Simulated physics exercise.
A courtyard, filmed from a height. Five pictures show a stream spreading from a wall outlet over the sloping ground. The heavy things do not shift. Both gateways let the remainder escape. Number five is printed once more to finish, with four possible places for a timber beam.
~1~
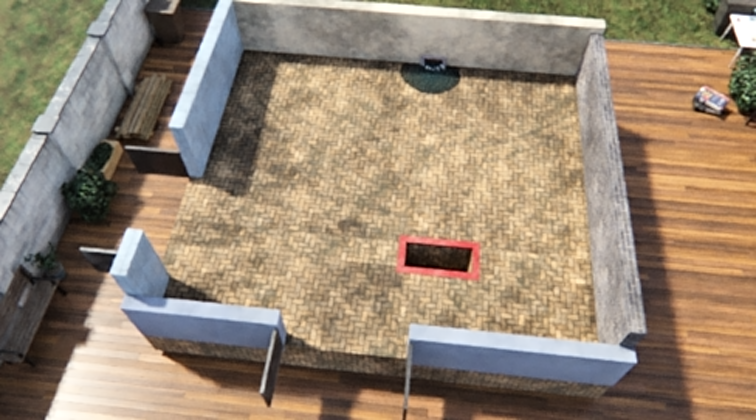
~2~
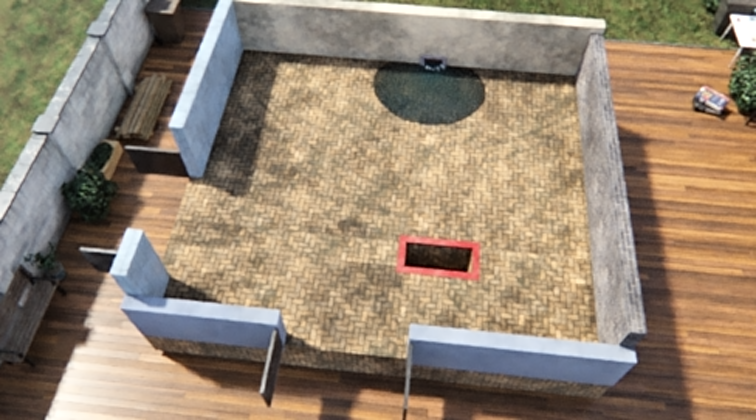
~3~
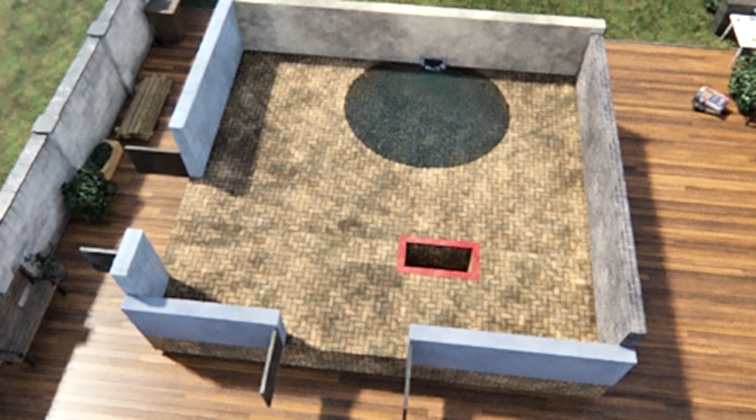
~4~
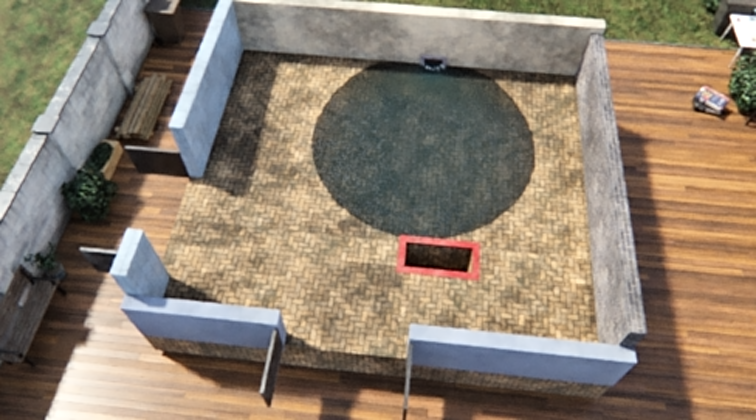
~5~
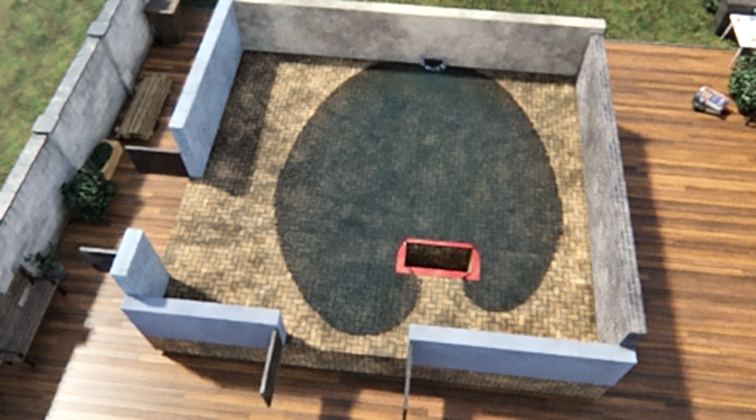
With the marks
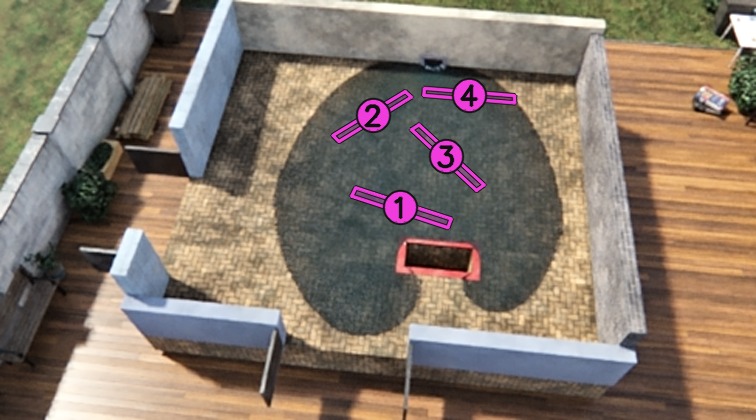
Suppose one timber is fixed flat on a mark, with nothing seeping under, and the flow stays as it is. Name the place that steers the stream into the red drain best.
2 is best.
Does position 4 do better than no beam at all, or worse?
Worse.
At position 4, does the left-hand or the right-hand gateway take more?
The right one.
In magenta, 1 from (353, 191) to (449, 223); 2 from (335, 138) to (408, 94); 3 from (415, 127) to (480, 187); 4 from (424, 91) to (514, 99).
With 1, about 12 % of the stream goes into the red drain, about 86 % out by the gates.
With 2, about 33 % of the stream goes into the red drain, about 66 % out by the gates.
With 3, about 14 % of the stream goes into the red drain, about 83 % out by the gates.
With 4, about 13 % of the stream goes into the red drain, about 85 % out by the gates.
